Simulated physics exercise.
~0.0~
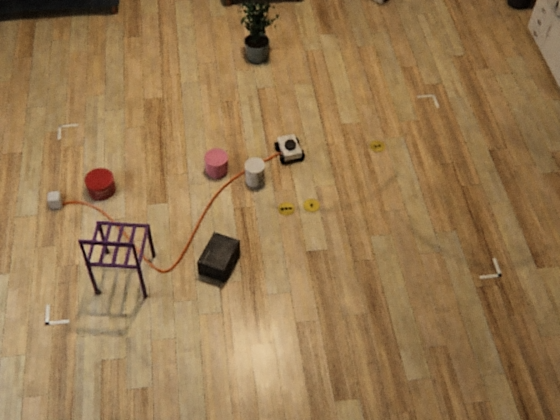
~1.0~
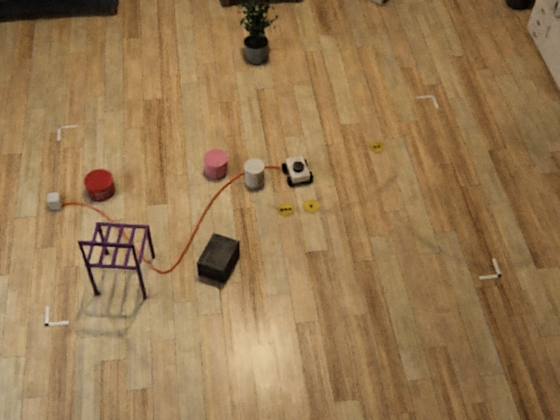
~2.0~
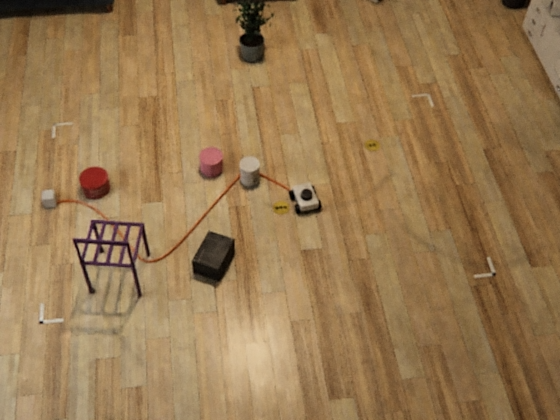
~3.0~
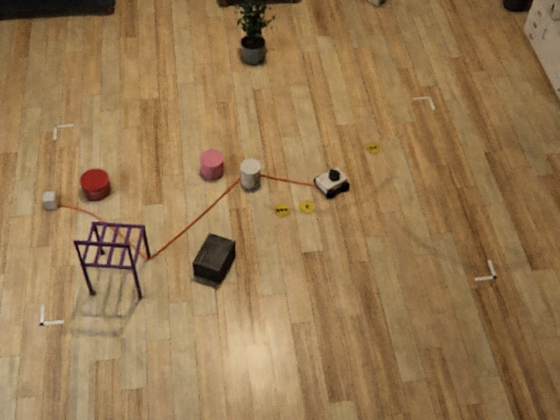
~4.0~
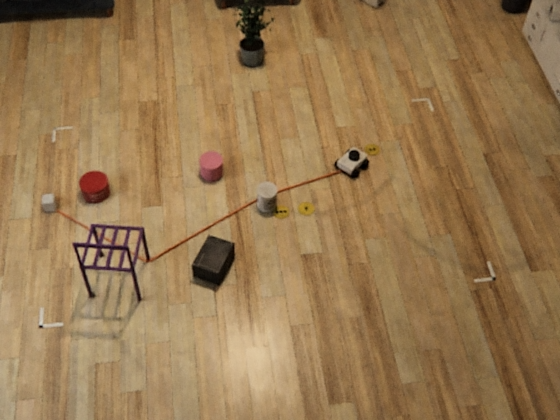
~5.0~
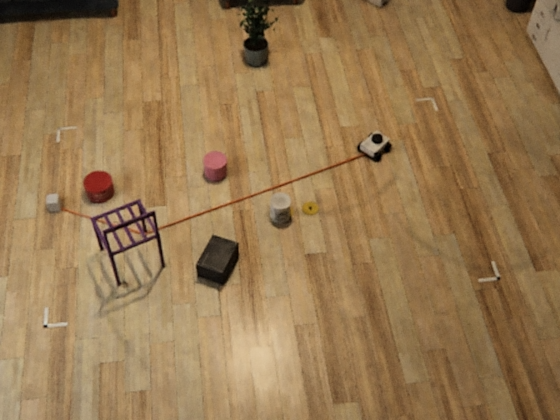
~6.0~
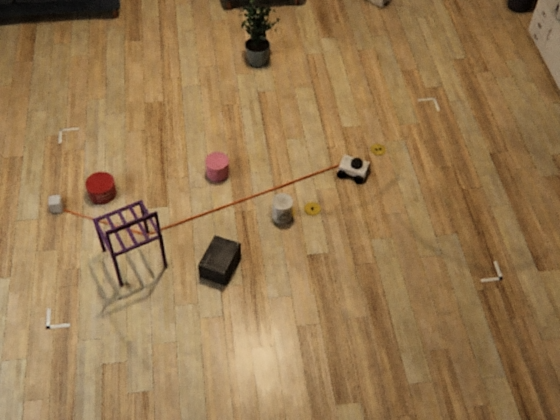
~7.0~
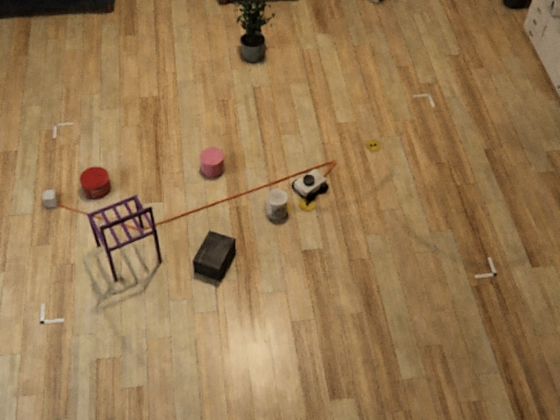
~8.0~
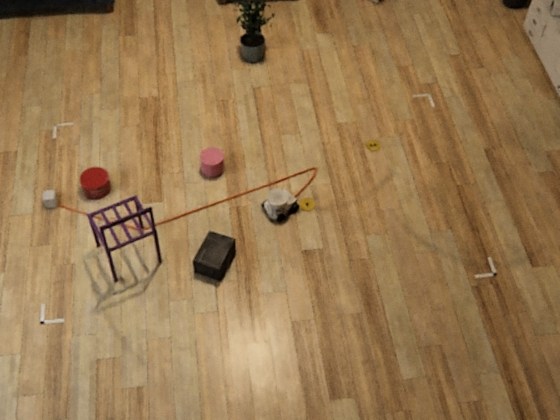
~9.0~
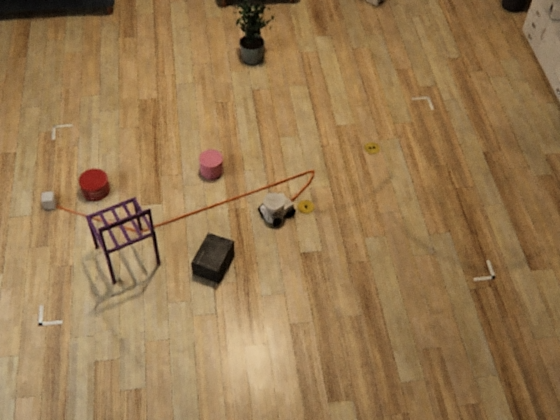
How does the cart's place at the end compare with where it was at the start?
The cart ended up lower down and slightly to the left of where it began, right by the shifted white bucket.
A small white cart towed an orange lead across a wooden floor, first down, then up to the right, and the tightening lead dragged a white bucket and twisted a purple chair before the cart turned back and stopped by the bucket.
